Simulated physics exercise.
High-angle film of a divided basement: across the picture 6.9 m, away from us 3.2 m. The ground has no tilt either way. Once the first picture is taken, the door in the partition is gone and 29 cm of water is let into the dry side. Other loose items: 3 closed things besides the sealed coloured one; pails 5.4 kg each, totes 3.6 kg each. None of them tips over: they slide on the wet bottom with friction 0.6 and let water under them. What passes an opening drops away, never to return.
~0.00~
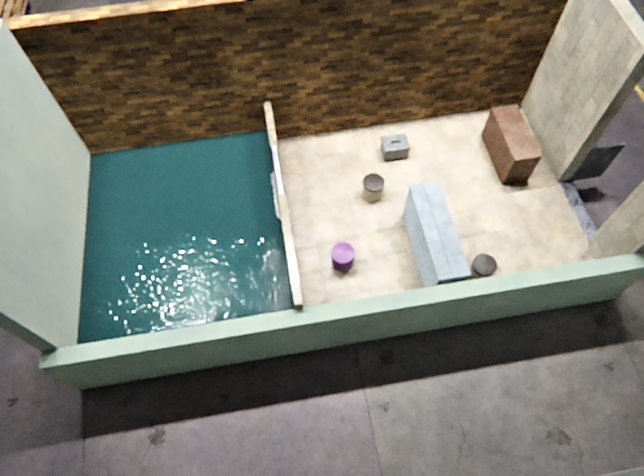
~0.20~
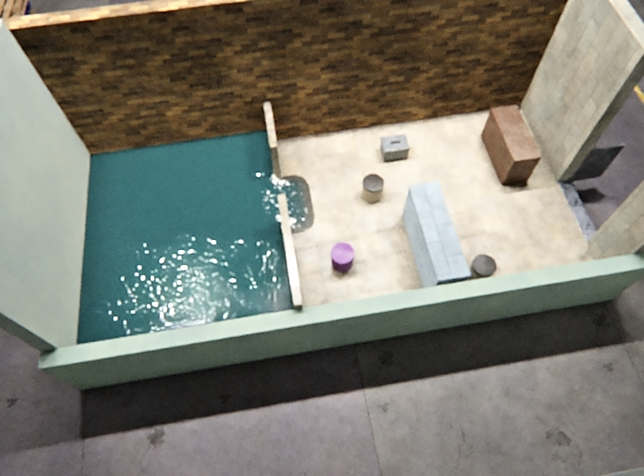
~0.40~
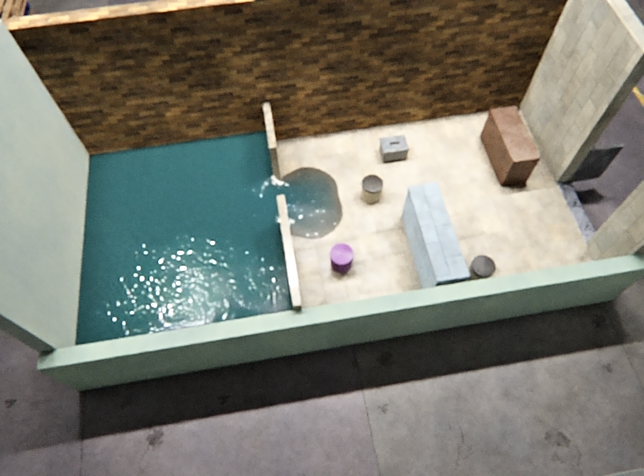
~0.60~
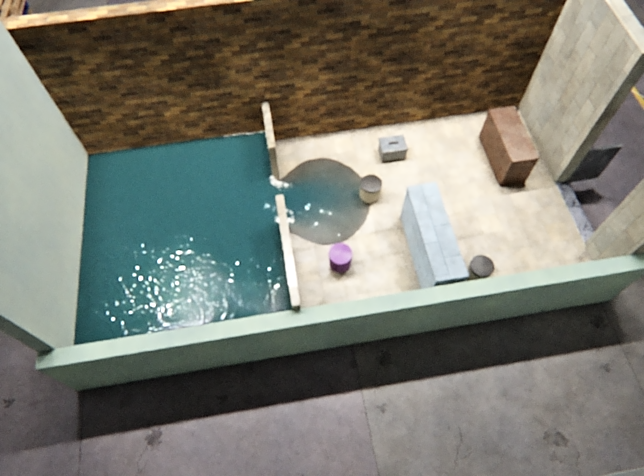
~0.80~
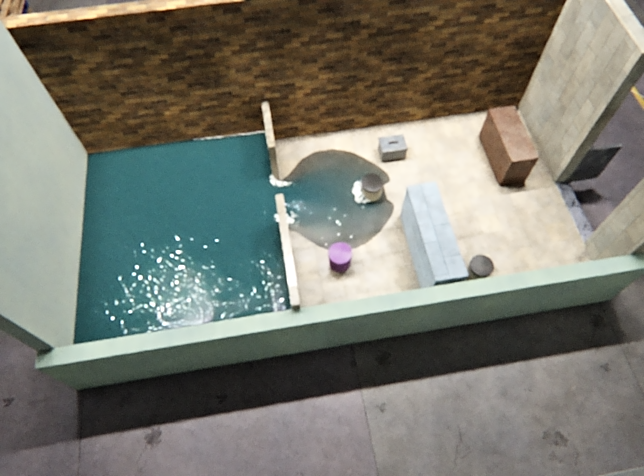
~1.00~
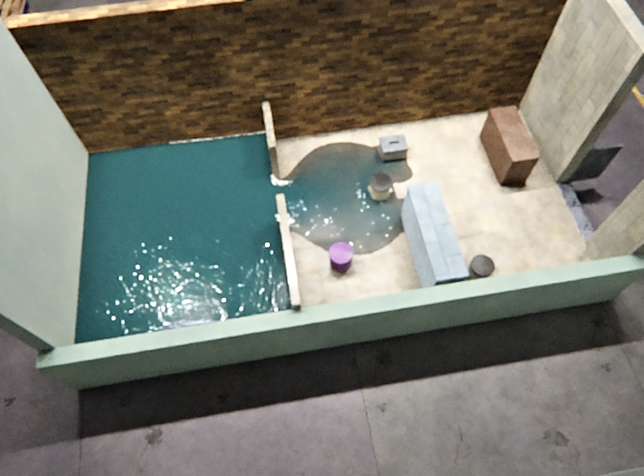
In a basement divided by a low partition, water pours from the flooded left side through a gap and spreads rightward across the pale dry floor, surrounding a grey-brown pail and shifting it slightly right while the purple pail stays put.
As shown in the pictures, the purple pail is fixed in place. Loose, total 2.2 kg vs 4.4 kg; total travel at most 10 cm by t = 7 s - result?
My guess is only the heavy option works.
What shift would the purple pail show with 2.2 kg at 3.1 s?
Displacement near 0 cm.
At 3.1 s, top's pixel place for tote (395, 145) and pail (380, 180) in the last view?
They end up about (509, 102) and (475, 165) in the last view.
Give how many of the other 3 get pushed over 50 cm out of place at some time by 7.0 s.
That comes to 2.
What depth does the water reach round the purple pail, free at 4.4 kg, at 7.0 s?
Depth: Approx. 4 cm.
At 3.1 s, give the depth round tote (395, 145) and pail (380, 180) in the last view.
Some 9 cm at the first, some 7 cm at the second.
After 1.4 s the purple pail would be 0 cm from its start with 2.2 kg and 0 cm from its start with 4.4 kg; 1 cm of water round it then.
After 3.1 s the purple pail would be 0 cm from its start with 2.2 kg and 0 cm from its start with 4.4 kg; 2 cm of water round it then.
After 4.9 s the purple pail would be 8 cm from its start with 2.2 kg and 0 cm from its start with 4.4 kg; 3 cm of water round it then.
After 7.0 s the purple pail would be 29 cm from its start with 2.2 kg and 0 cm from its start with 4.4 kg; 4 cm of water round it then.
